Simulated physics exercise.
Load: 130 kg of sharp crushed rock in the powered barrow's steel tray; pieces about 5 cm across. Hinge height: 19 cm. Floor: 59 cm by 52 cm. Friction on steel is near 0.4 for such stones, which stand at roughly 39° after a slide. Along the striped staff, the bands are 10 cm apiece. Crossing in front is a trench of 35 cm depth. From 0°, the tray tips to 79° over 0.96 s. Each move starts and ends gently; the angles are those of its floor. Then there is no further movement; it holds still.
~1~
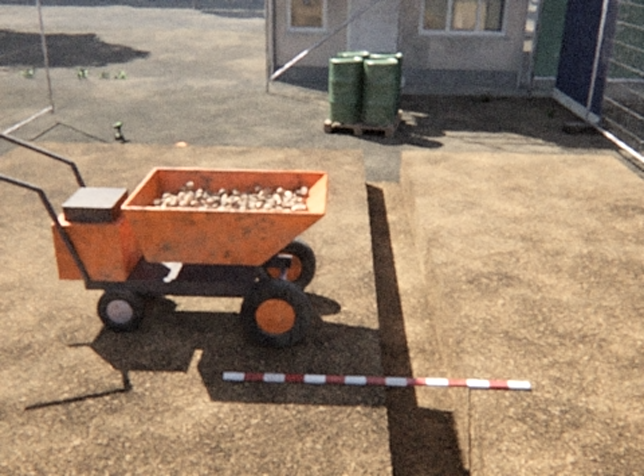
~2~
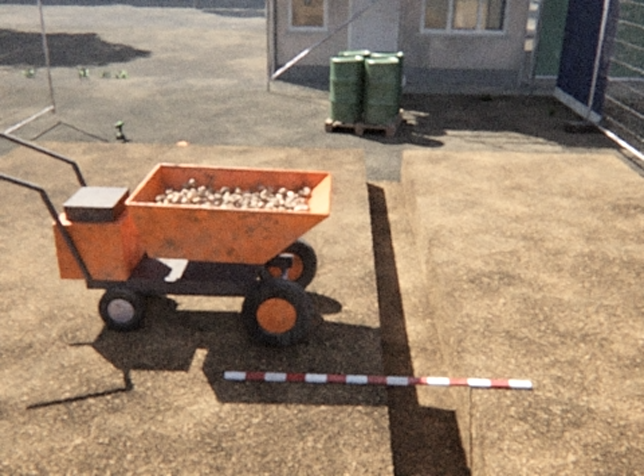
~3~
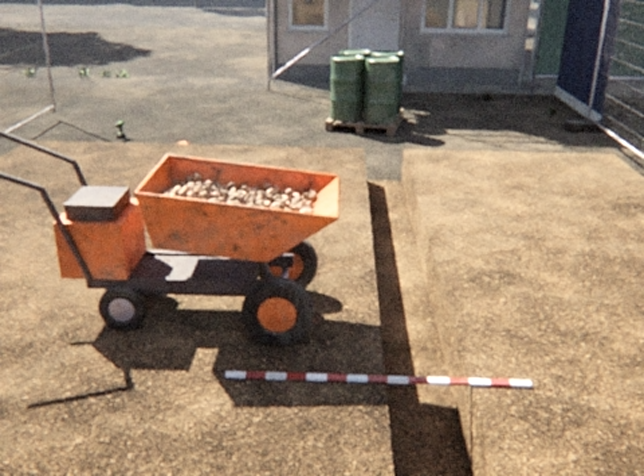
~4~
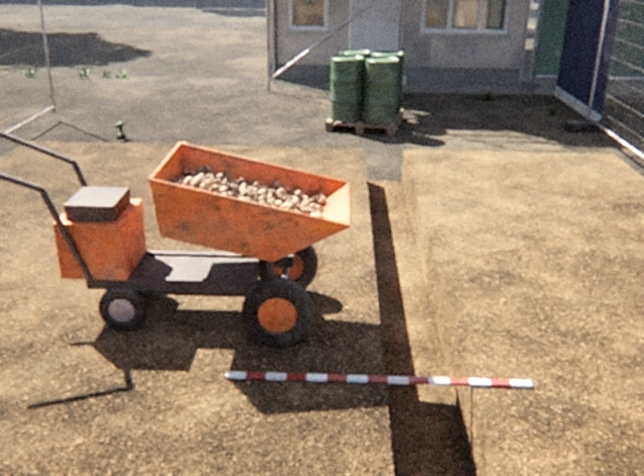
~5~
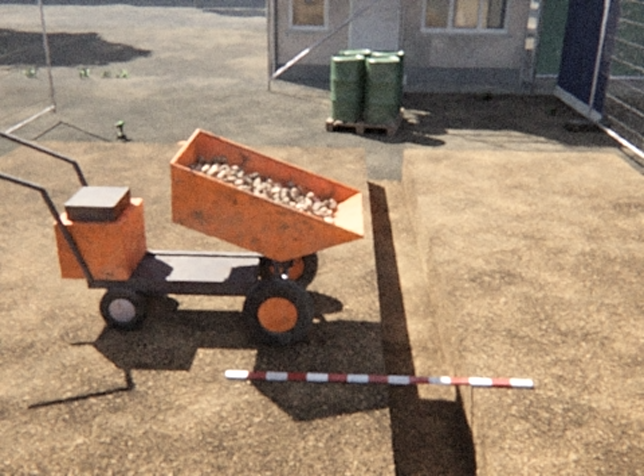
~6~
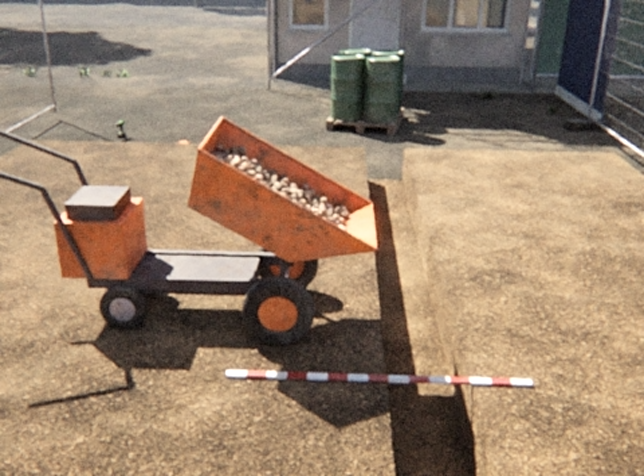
The orange tray of a small wheeled cart, loaded with pale stones, slowly rose at its left end and tilted down to the right beside a narrow trench, while the cart's wheels stayed put.
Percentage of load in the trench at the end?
99 per cent.
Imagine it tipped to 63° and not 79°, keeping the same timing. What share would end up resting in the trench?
Close to 85 per cent then.
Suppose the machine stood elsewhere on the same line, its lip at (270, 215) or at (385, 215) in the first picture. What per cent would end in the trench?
Near 60 and near 10 percent.
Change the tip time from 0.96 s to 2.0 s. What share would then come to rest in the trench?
I'd put it at some 100 in a hundred.
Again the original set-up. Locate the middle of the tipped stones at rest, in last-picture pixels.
I'd point to around (421, 358).
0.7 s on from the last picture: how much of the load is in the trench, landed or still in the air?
Roughly 55 percent of the load.
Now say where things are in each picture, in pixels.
The tray is at 0°, its lip at (325, 215); the top of the load is at (241, 195), in the first picture.
Lip at (329, 215), floor tilted 2°, highest stones at (199, 194), in the second picture.
The tray is at 6°, its lip at (338, 219); the top of the load is at (195, 188), in the third picture.
Lip at (350, 226), floor tilted 12°, highest stones at (202, 179), in the fourth picture.
The tray is at 20°, its lip at (364, 237); the top of the load is at (210, 169), in the fifth picture.
Lip at (377, 250), floor tilted 30°, highest stones at (221, 156), in the sixth picture.
Then, 0.3 s after the last picture the floor is at 67°, 100 % in the tray; the foremost stones are at (390, 290).
Then, 0.7 s after the last picture the floor is at 79°, 44 % in the tray, 56 % in the trench; the foremost stones are at (452, 329).
Then, 1.0 s after the last picture the floor is at 79°, 3 % in the tray, 96 % in the trench, 1 % past the trench; the foremost stones are at (483, 317).
Then, 3.0 s after the last picture the floor is at 79°, 0 % in the tray, 99 % in the trench, 1 % past the trench; the foremost stones are at (487, 318).
